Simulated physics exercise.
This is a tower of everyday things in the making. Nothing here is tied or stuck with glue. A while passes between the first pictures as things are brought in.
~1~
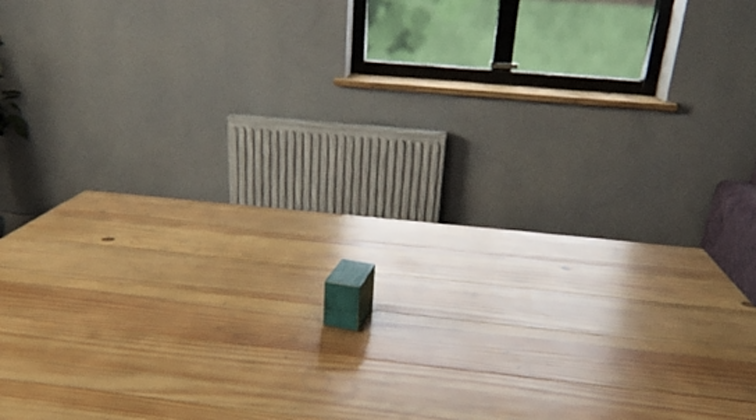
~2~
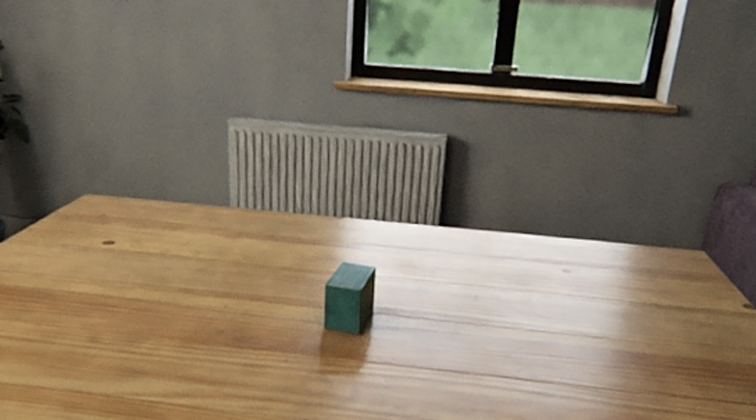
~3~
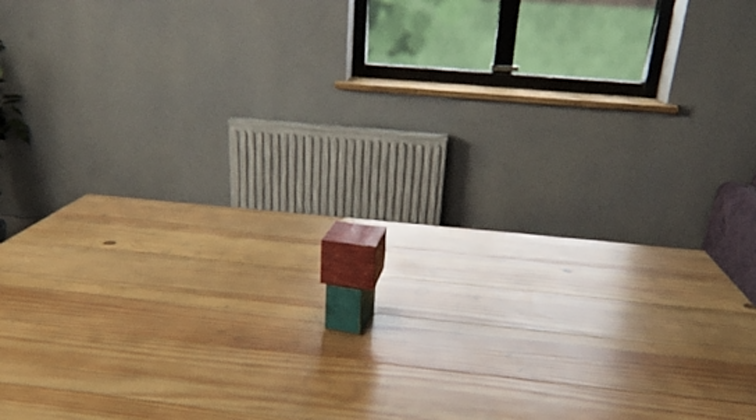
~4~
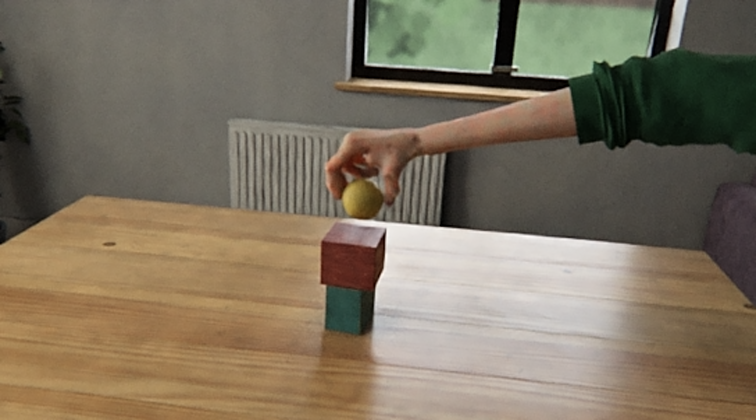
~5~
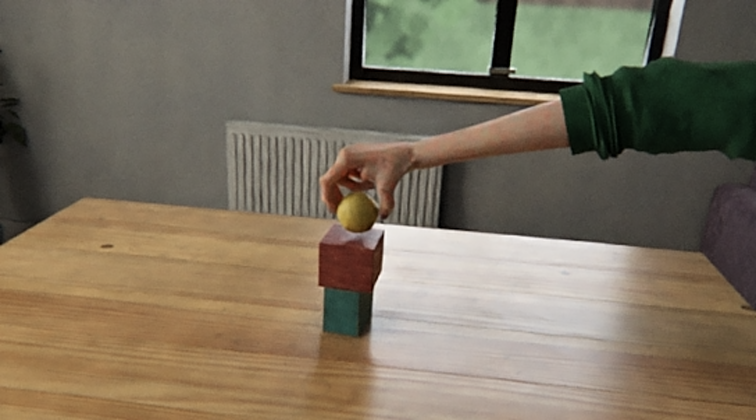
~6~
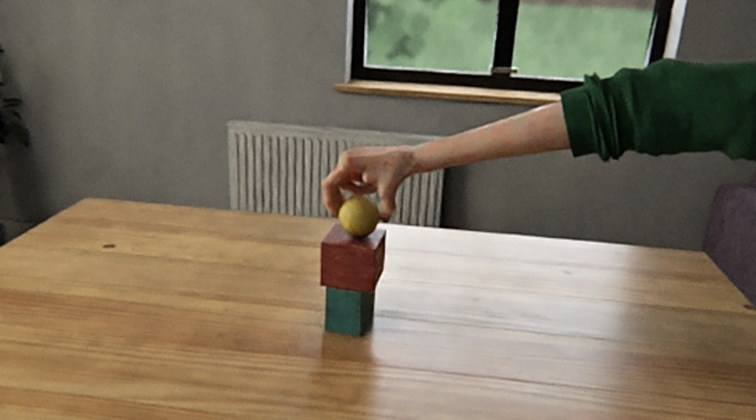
A hand lowers a yellow lemon onto a red block stacked on a turquoise block.
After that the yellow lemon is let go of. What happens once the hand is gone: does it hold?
Safe to say it works.
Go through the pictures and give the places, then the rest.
The last thing is not in view yet; turquoise block (350, 294), in the first frame.
The last thing is not in view yet; turquoise block (350, 297), in the second frame.
The last thing is not in view yet; turquoise block (351, 297), in the third frame.
Still above its spot; yellow lemon (362, 199); turquoise block (351, 298), in the fourth frame.
Still above its spot; yellow lemon (358, 213); turquoise block (349, 300), in the fifth frame.
Set down, still held; yellow lemon (359, 216); turquoise block (351, 299), in the sixth frame.
Then, 0.30 s later than the last frame, all is still.
Then, 0.70 s later than the last frame, yellow lemon resting near (360, 216).
When it is over, all 3 as before. End places, in pixels of the last picture, yellow lemon near (360, 216). The pile stays up.
